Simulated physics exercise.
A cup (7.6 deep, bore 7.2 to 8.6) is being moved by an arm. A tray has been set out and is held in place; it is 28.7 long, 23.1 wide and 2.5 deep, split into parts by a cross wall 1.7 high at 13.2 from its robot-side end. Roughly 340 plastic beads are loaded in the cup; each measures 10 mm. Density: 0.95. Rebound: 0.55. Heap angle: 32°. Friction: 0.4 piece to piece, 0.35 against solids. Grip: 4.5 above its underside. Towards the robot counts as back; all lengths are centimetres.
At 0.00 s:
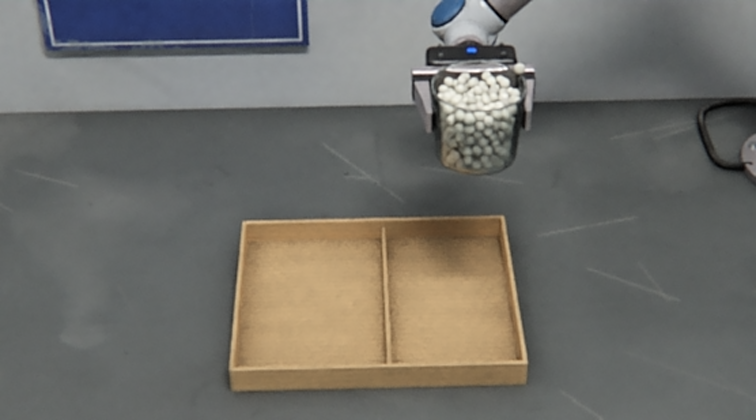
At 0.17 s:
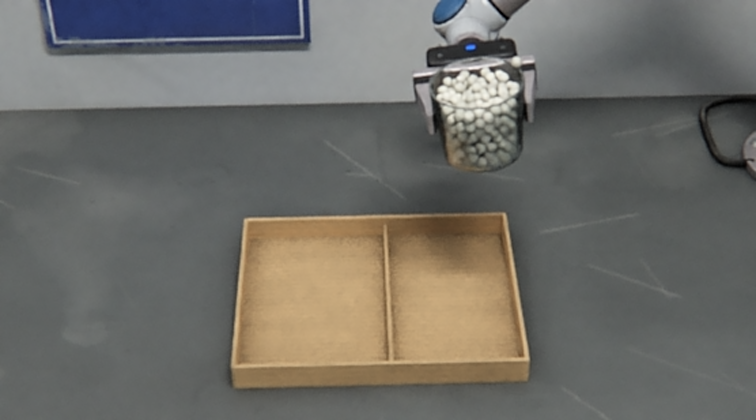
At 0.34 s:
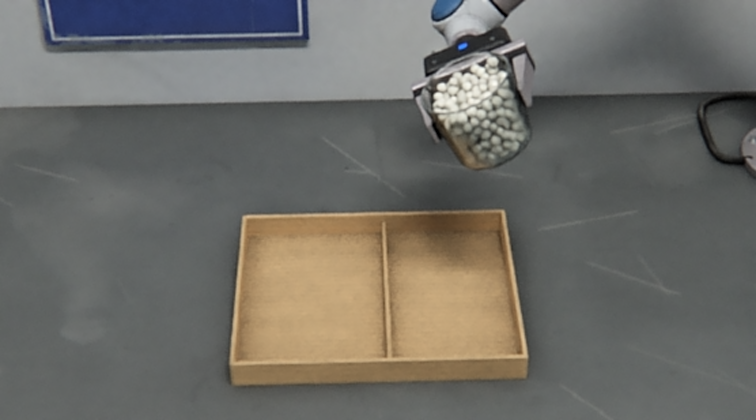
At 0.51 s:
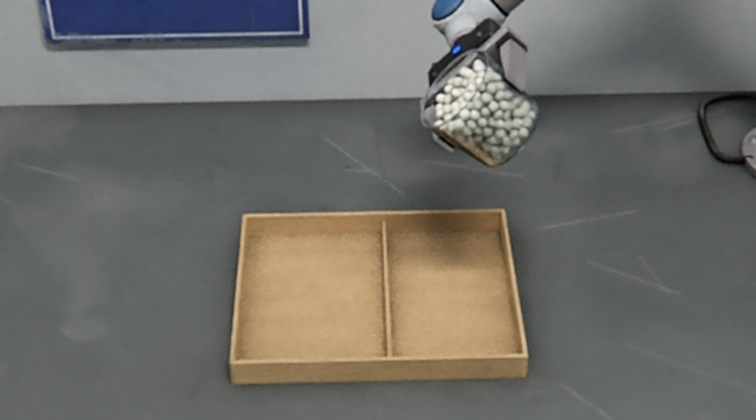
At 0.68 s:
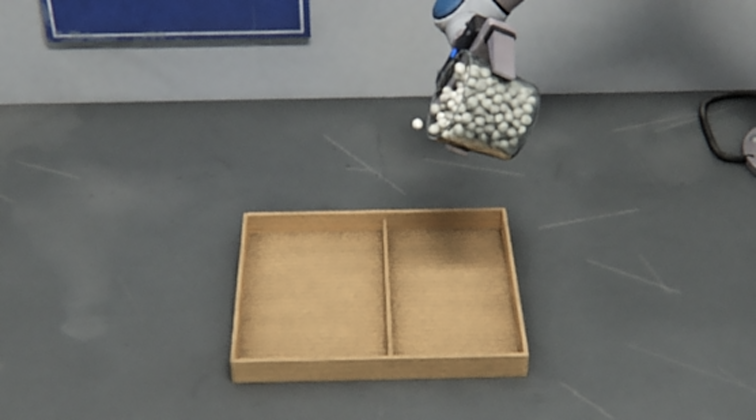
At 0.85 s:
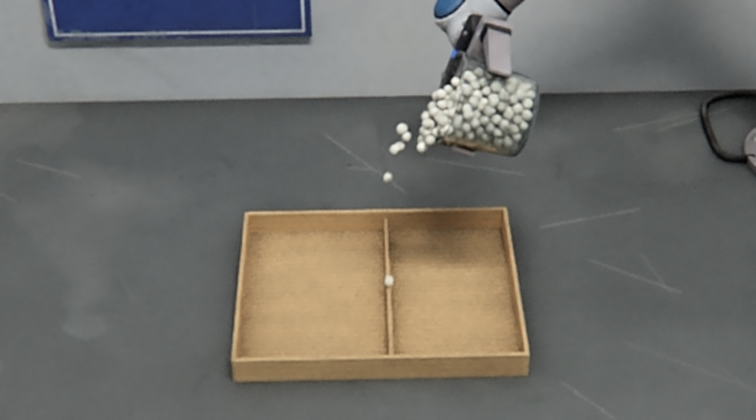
A robotic arm at the upper right grips a clear cup packed with whitish beads, seen from a raised, fixed view over a scuffed grey surface. Below it sits an open tan tray divided by a cross wall, with a dark blue panel at upper left and a black looped object at right. The arm tilts the cup leftward, and a few beads tumble from its mouth towards the tray's divider.
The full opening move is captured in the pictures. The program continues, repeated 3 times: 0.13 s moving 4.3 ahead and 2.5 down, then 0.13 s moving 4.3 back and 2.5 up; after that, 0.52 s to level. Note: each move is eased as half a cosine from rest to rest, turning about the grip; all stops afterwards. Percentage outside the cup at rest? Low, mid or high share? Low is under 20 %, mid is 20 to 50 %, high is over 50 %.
A high share.
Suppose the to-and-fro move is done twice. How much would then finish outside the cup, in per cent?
It would come to about 55 %.
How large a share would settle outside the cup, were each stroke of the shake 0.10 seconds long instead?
Then about 65 per cent.
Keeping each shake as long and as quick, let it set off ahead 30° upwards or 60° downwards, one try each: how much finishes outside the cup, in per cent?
It comes to around 95 per cent on the first try and around 40 per cent on the second.
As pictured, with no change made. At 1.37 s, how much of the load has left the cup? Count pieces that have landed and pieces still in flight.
About 50 per cent so far.
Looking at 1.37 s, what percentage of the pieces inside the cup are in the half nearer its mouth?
Around 50 in a hundred.
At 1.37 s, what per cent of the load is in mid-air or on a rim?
Roughly 14 percent.
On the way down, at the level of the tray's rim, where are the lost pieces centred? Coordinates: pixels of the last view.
I'd put it somewhere near (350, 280).
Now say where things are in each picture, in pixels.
The first frame shows cup middle at (477, 121), level; upper third of the load around (479, 102), from x 440 to 520, top at y 70; 338 in the cup.
The second frame shows cup middle at (480, 118), tilted 7° forward; upper third of the load around (484, 98), from x 440 to 515, top at y 60.
The third frame shows cup middle at (481, 115), tilted 25° forward; upper third of the load around (484, 95), from x 440 to 525, top at y 60.
The fourth frame shows cup middle at (483, 112), tilted 46° forward; upper third of the load around (485, 93), from x 440 to 530, top at y 65.
The fifth frame shows cup middle at (486, 110), tilted 64° forward; upper third of the load around (484, 93), from x 420 to 530, top at y 70.
The sixth frame shows cup middle at (487, 108), tilted 71° forward; upper third of the load around (492, 94), from x 390 to 530, top at y 70; 329 in the cup, 1 in the robot-side part, 8 in flight or on a rim.
After 1.37 s, tilted 71° forward, highest piece 24 above the table; 166 in the cup, 102 in the far-side part, 21 in the robot-side part, 3 on the table or floor, 46 in flight or on a rim.
After 1.89 s, tilted 36° forward, highest piece 25 above the table; 158 in the far-side part, 123 in the cup, 45 in the robot-side part, 8 on the table or floor, 4 in flight or on a rim.
After 2.35 s, level, highest piece 25 above the table; 161 in the far-side part, 123 in the cup, 46 in the robot-side part, 8 on the table or floor.
After 3.40 s, level, highest piece 25 above the table; 161 in the far-side part, 123 in the cup, 46 in the robot-side part, 8 on the table or floor.
At rest, 161 in the far-side part, 123 in the cup, 46 in the robot-side part, 8 on the table or floor. That is 64 % outside the cup.
